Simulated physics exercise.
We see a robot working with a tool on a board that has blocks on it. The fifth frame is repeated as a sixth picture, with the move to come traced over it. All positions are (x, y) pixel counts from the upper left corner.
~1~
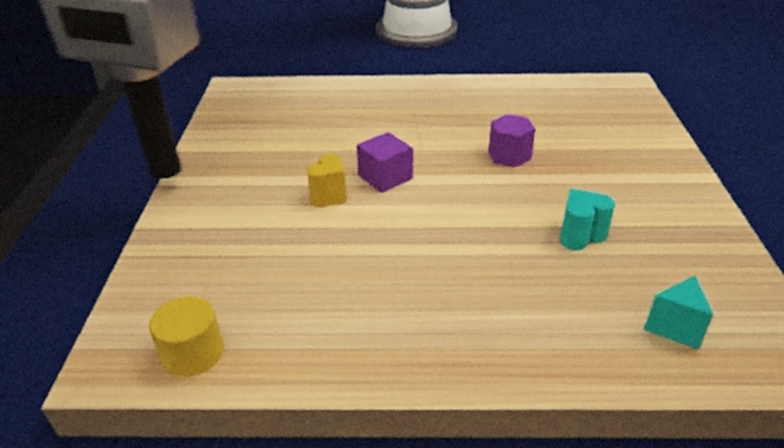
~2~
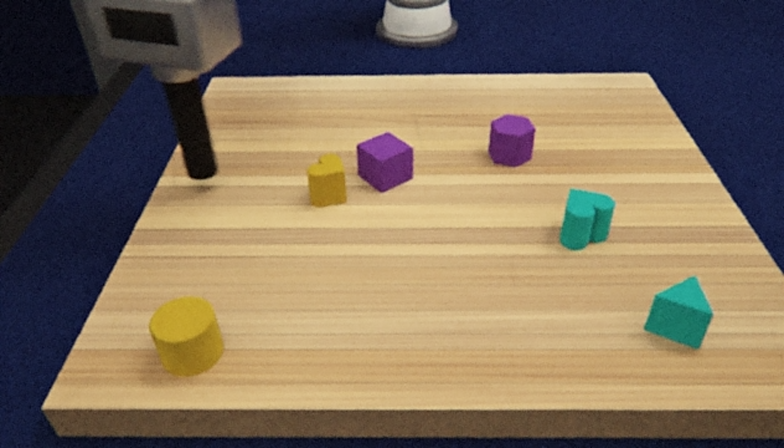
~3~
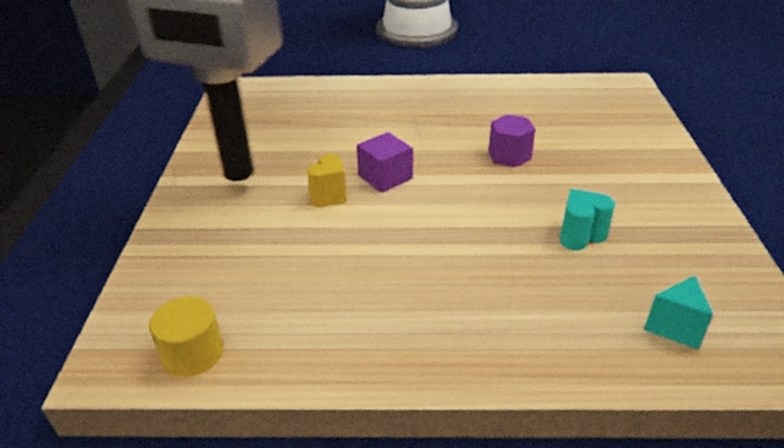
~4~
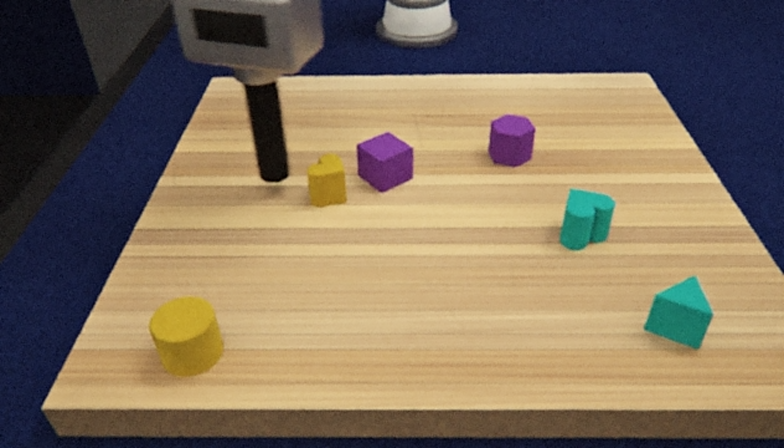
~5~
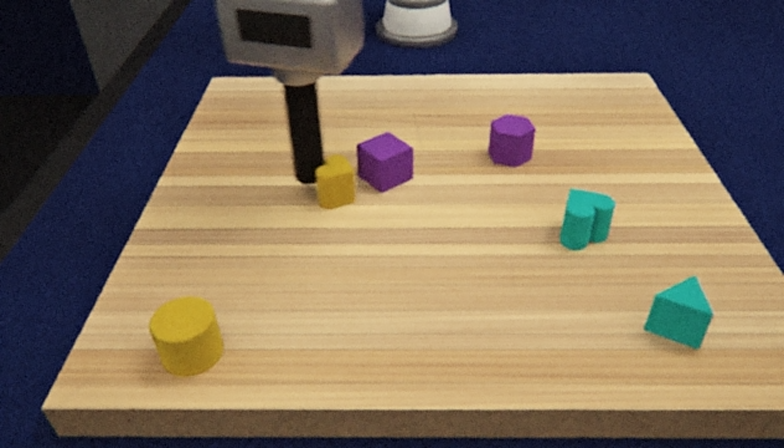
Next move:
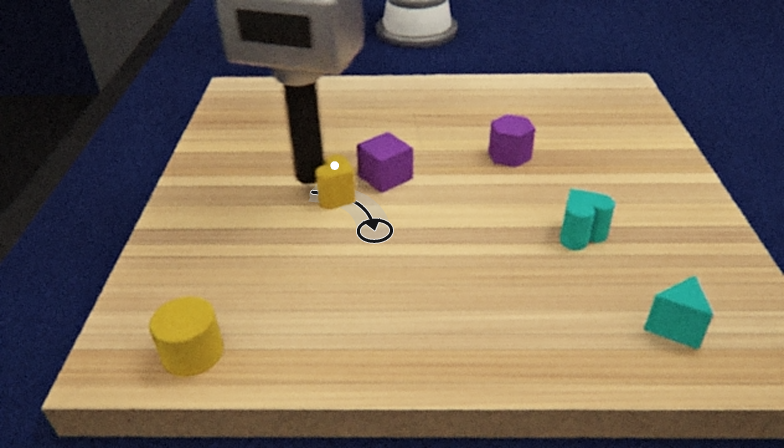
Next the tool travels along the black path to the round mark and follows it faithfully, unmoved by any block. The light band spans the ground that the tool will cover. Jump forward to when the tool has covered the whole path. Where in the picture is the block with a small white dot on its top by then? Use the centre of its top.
Final place: (401, 186).
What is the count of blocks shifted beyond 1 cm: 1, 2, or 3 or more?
Once the path ends, one block will have shifted.
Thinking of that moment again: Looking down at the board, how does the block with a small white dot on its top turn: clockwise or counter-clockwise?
Verdict: Counterclockwise.
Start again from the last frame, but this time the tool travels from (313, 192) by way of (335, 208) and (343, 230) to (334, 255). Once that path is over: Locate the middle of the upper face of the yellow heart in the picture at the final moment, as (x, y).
Put as a pixel place, it's (367, 177).
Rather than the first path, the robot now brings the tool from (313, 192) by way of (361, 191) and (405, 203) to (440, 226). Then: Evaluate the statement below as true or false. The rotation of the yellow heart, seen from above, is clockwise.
True - the claim holds.
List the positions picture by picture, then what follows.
The first frame shows tool tip (167, 171); block tops, yellow heart (327, 164); purple square (385, 145).
The second frame shows tool (203, 172); blocks unchanged.
The third frame shows tool (239, 173); blocks unchanged.
The fourth frame shows tool (275, 175); blocks unchanged.
The fifth frame shows tool (311, 176); yellow heart (335, 166); purple square (385, 145).
Path on the board, from (313, 192) via (343, 197) and (365, 210), ending at (375, 231); the dot is on the yellow heart.
The first path, step by step. Halfway along, tool (355, 186); yellow heart (382, 176).
At the end, tool (374, 214); yellow heart (401, 186), turned 45° anticlockwise; purple square in place.
